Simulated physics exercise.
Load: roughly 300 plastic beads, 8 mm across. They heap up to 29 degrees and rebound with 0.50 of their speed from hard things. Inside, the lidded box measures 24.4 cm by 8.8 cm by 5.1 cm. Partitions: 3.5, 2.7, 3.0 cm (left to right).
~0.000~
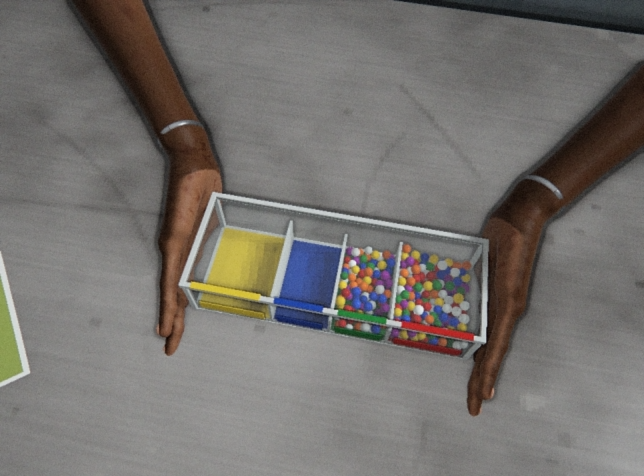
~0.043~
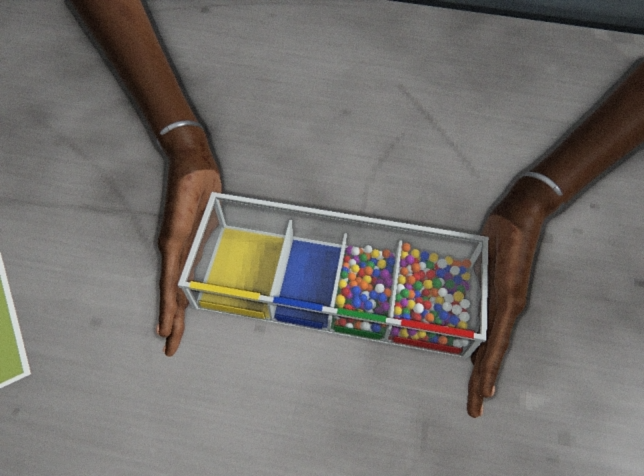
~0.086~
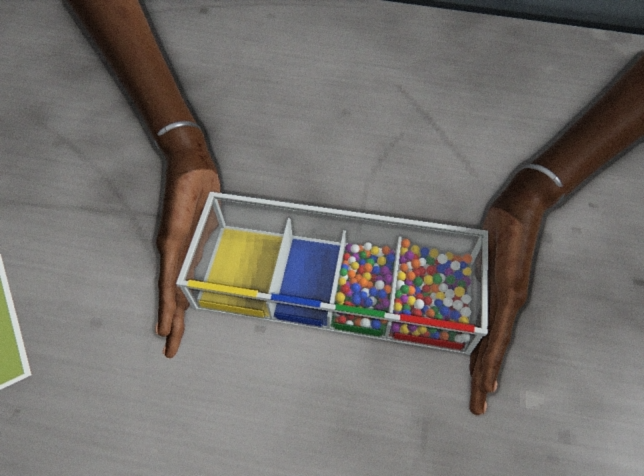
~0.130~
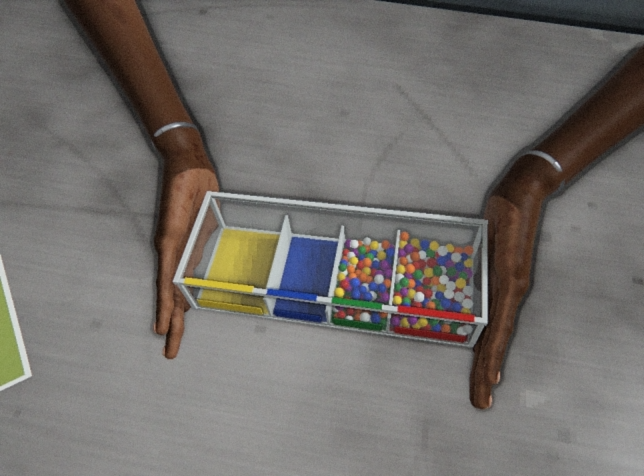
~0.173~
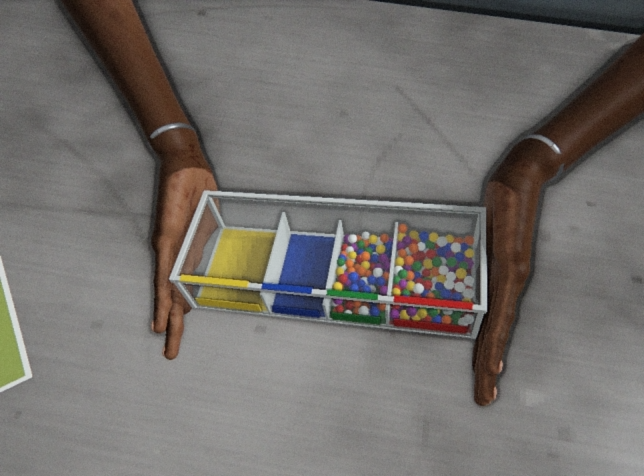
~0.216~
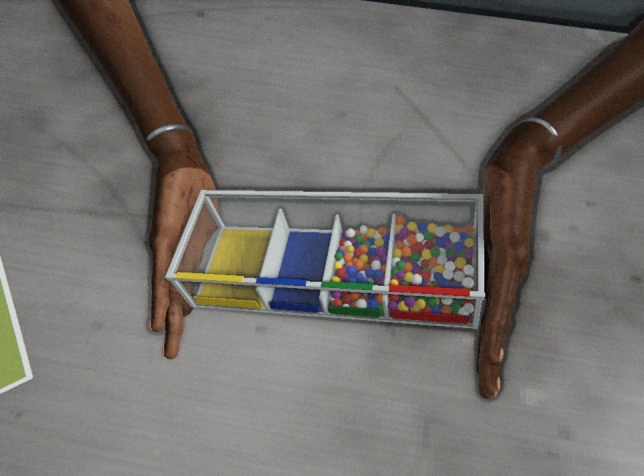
The footage shows two hands holding a clear, divided box with yellow, blue, green and red sections, multicoloured beads filling the two right-hand compartments. The hands turn and tilt the box slightly, its right end shifting upward.
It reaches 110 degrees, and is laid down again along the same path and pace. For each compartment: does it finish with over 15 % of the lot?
Red: Under, blue: Over, green: Under, yellow: Over.
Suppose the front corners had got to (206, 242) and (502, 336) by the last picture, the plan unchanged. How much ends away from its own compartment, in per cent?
In that case some 30 per cent.
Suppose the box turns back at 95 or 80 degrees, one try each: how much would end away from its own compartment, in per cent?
Some 75 and 45 per cent.
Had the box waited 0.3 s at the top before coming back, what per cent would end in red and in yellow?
Then: Red 5; yellow 40.
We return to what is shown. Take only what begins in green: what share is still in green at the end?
About 20 per cent.
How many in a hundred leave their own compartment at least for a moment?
About 85 per cent.
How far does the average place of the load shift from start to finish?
About 10.5 cm.
After 1.40 s, tilt 110 degrees; red 30 %, blue 25 %, green 30 %, yellow 20 %.
After 2.20 s, tilt 50 degrees; red 10 %, blue 55 %, green 10 %, yellow 30 %.
Then, at 3.01 s, tilt 0 degrees; red 10 %, blue 55 %, green 10 %, yellow 30 %.
In the end, at 3.4 s, red 10 %, blue 50 %, green 10 %, yellow 30 %.
